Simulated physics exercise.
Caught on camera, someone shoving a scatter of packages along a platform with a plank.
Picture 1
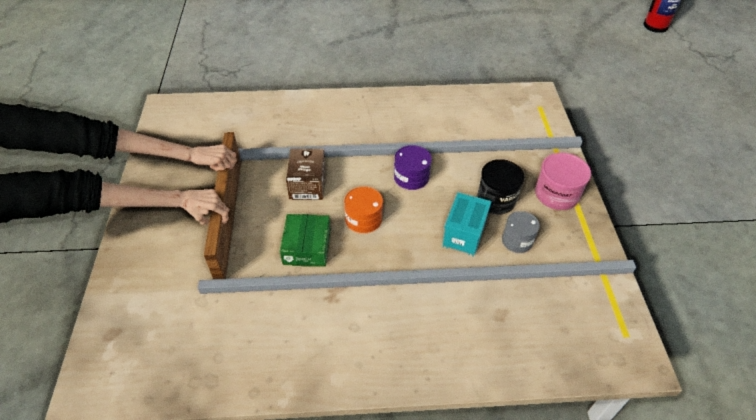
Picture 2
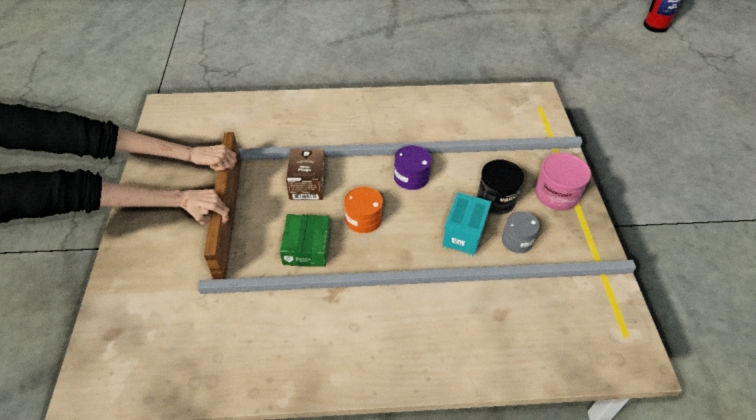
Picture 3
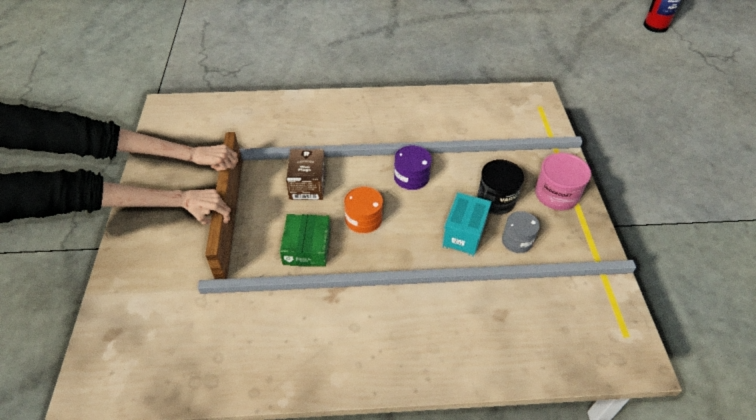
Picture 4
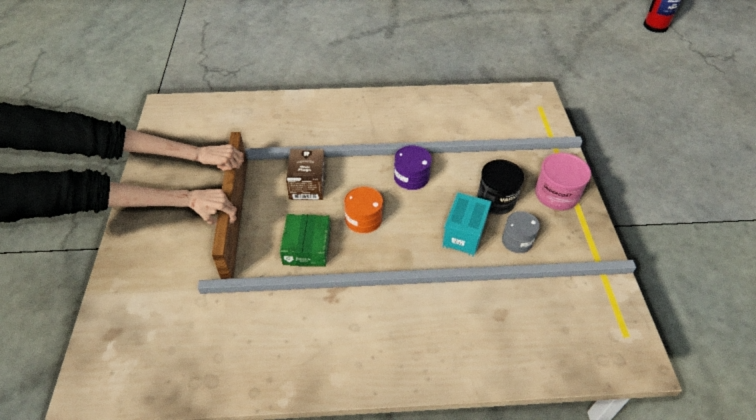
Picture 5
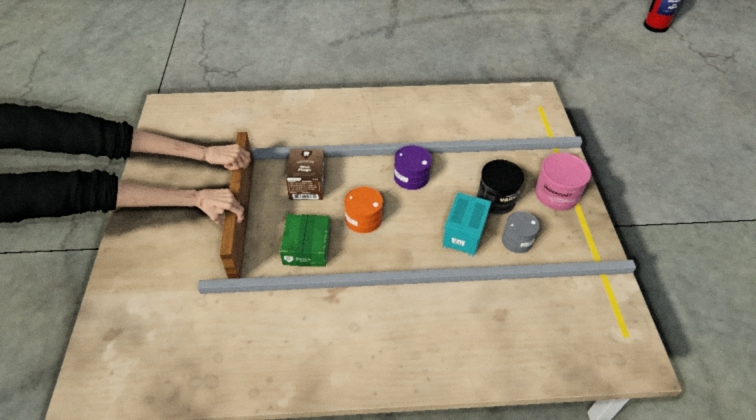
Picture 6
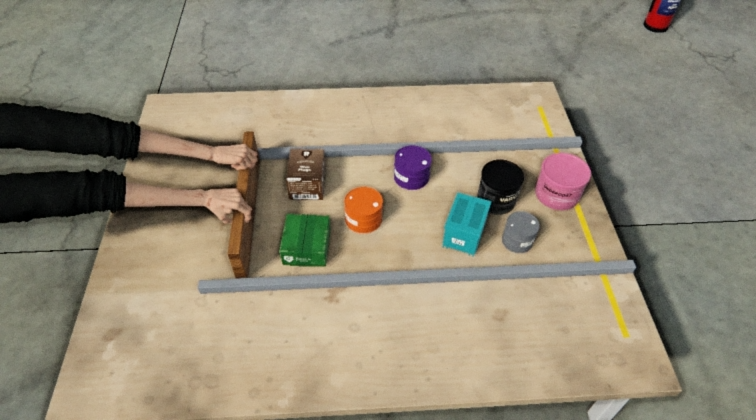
On a wooden platform with two grey rails and a yellow line, two hands grip a brown plank at the left, behind a scatter of colourful boxes and round containers. The plank barely shifts at first, then the hands slide it slightly right toward the brown and green boxes, while the packages stay still.
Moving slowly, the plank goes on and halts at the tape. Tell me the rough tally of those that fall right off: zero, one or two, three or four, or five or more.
Tally: Five or more.
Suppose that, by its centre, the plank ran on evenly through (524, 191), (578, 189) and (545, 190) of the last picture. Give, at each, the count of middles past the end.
The numbers past the end are 2, 5 and 2.
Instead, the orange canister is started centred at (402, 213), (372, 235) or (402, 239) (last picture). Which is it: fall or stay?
In order of the places given, the orange canister rests steady, then is gone, then is gone.
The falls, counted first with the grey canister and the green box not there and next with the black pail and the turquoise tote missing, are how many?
I'd say 3 the first time and 3 the second time.
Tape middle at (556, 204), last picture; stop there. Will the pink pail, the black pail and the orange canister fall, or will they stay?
The pink pail tumbles off; the black pail comes down; the orange canister survives.
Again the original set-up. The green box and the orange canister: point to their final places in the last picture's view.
About (613, 227), and about (598, 194).
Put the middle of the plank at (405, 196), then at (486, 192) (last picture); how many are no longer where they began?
First 5, then 8.
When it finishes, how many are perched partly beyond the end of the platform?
Expected count: 3.
A little later, none off yet; pink pail at rest near (562, 182); grey canister at rest near (520, 232); black pail at rest near (500, 187).
When it is over, the number that fall off is five or more; down, purple canister, turquoise tote, black pail, grey canister and pink pail.
